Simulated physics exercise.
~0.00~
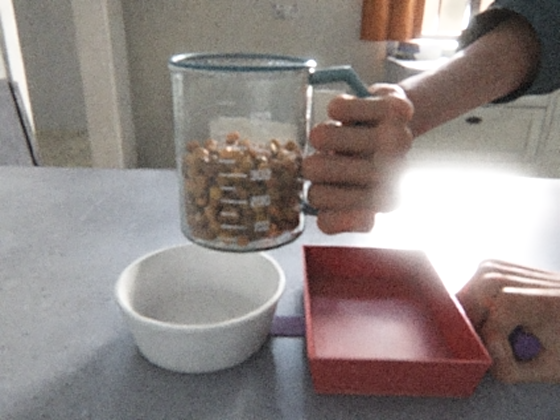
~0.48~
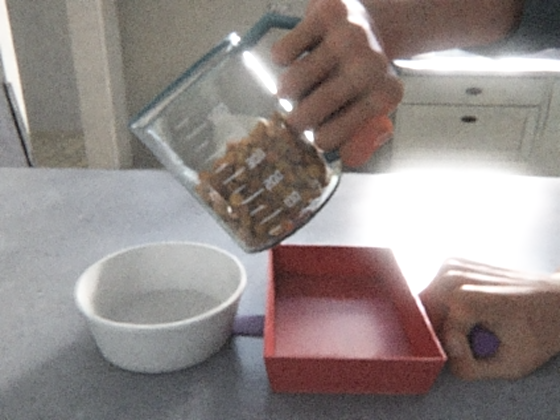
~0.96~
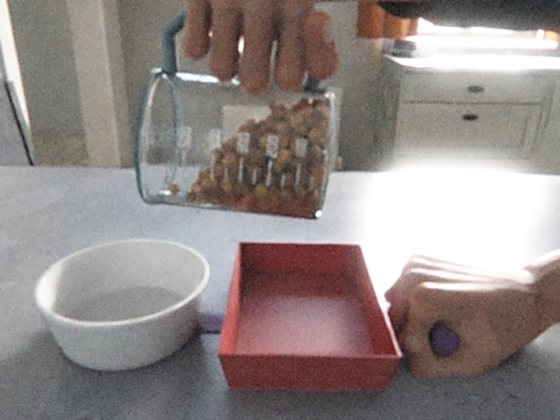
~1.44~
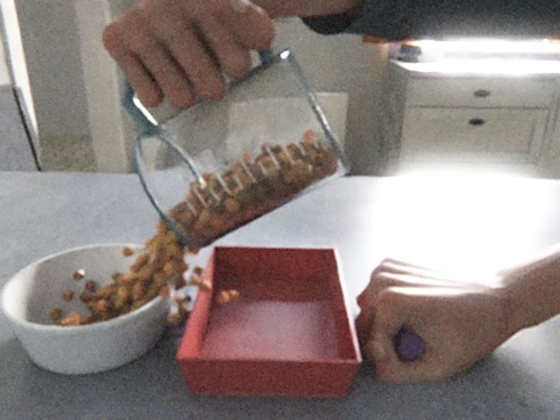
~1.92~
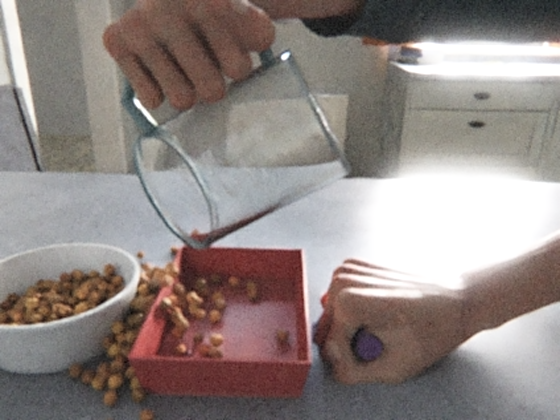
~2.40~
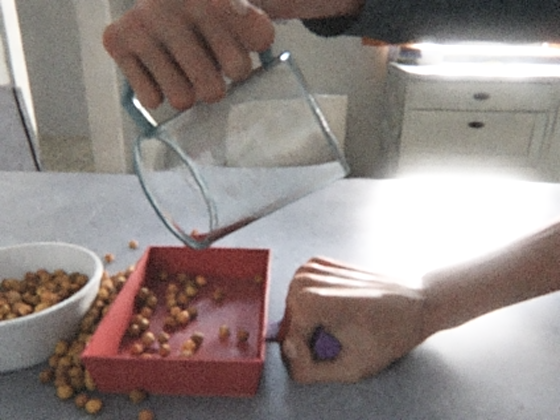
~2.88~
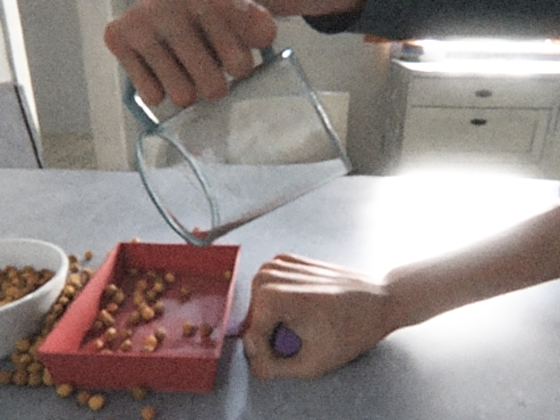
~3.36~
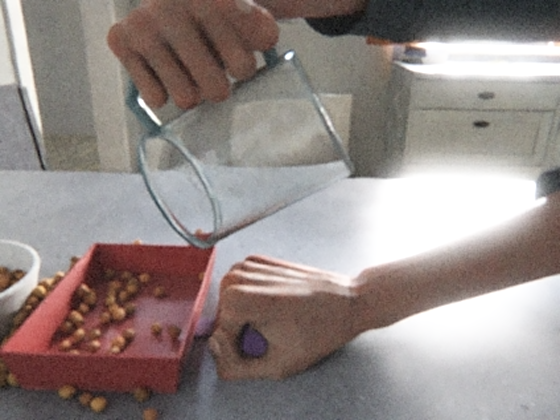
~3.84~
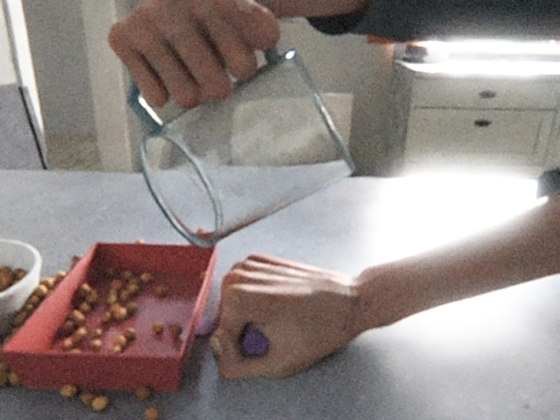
In the video, one hand tilts a clear jug of roasted chickpeas while another slides a joined white dish and red tin leftward across a table; the chickpeas pour out, ending mostly in the dish, with many scattered on the table and some in the tin.
